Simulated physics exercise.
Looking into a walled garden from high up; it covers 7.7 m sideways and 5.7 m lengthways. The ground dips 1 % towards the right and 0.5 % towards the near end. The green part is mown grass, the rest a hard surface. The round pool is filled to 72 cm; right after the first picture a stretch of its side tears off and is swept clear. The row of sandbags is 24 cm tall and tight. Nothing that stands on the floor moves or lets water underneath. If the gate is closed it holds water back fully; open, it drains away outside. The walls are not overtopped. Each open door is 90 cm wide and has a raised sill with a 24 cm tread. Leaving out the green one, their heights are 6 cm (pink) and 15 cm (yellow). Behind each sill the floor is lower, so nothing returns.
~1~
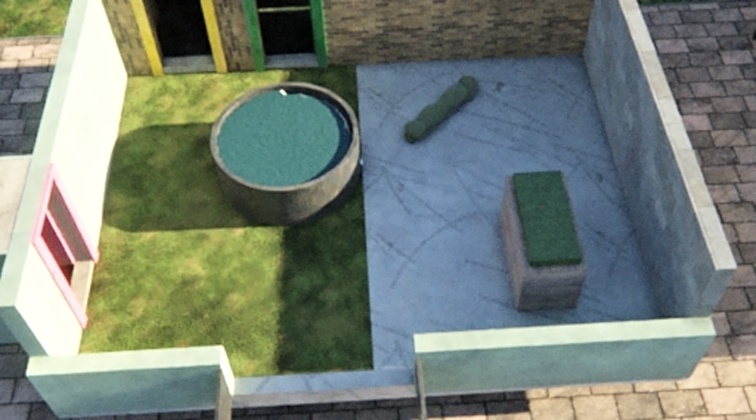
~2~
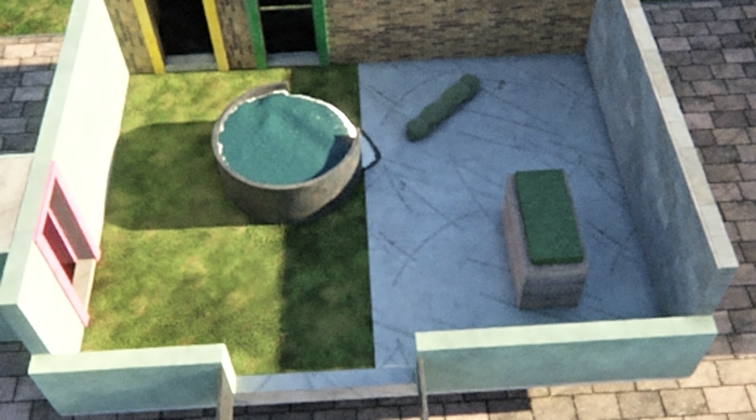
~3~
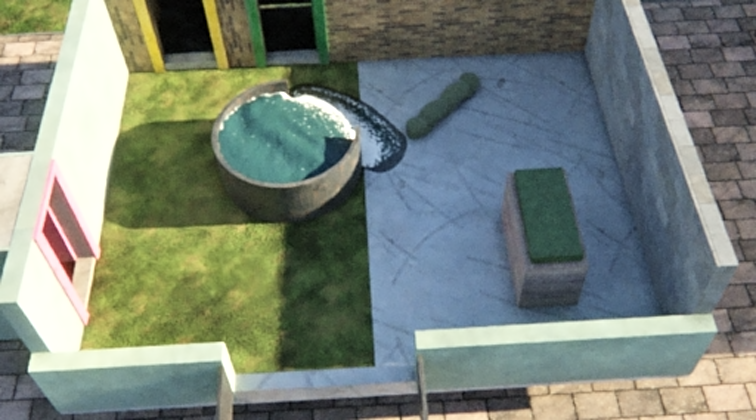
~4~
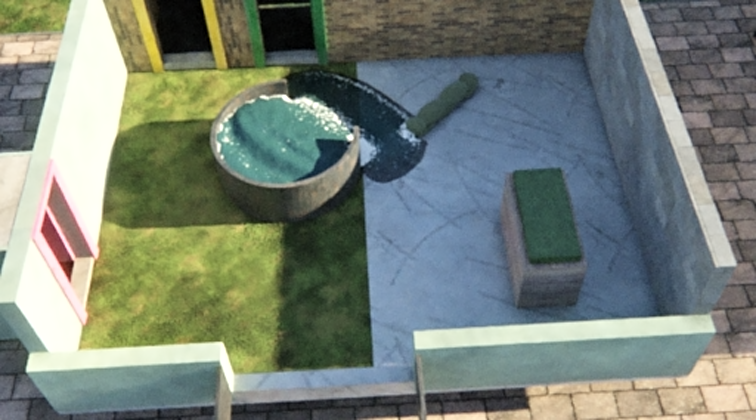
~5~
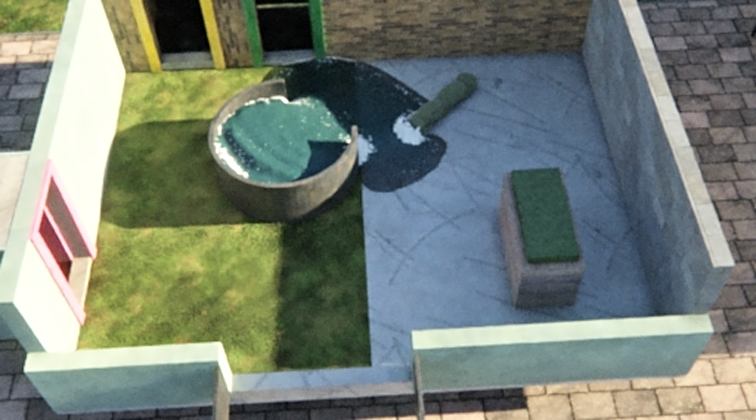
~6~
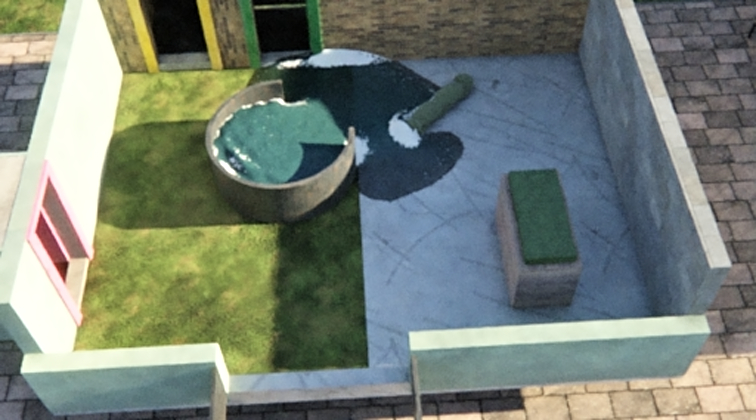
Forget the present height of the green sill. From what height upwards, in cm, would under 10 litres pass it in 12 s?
Some 18 cm above the ground.
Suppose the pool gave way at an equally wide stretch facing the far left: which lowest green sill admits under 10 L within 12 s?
Some 18 cm.
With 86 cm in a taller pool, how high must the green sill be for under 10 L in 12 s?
About 24 cm.
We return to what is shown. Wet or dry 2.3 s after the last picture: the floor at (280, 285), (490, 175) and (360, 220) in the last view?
In that order: Still dry, flooded, not reached.
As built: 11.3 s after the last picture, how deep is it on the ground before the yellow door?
Roughly 3.5 cm deep.
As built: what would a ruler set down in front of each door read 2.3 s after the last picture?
In cm: Green 12, pink 0, yellow 5.
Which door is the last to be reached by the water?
The pink one.
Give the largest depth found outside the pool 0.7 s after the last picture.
Roughly 42 cm.
Then, 0.7 s after the last picture water covers 20 % of the floor, deepest (42 cm) near (424, 64); 17 cm at the green door, 18 litres in over its 9 cm sill.
Then, 2.3 s after the last picture water covers 40 % of the floor, deepest (31 cm) near (564, 65); 12 cm at the green door, 50 litres in over its 9 cm sill.
Then, 11.3 s after the last picture water covers 95 % of the floor, deepest (10 cm) near (629, 353); 5 cm at the green door, 64 litres in over its 9 cm sill.
At the green door as built, the water peaked near 17 cm, 0.1 s after the last picture.
With a sill of 15 cm, 20 litres would have come in within the 12 s; with 20.5 cm, 4 litres. So under 10 litres takes about 18 cm.
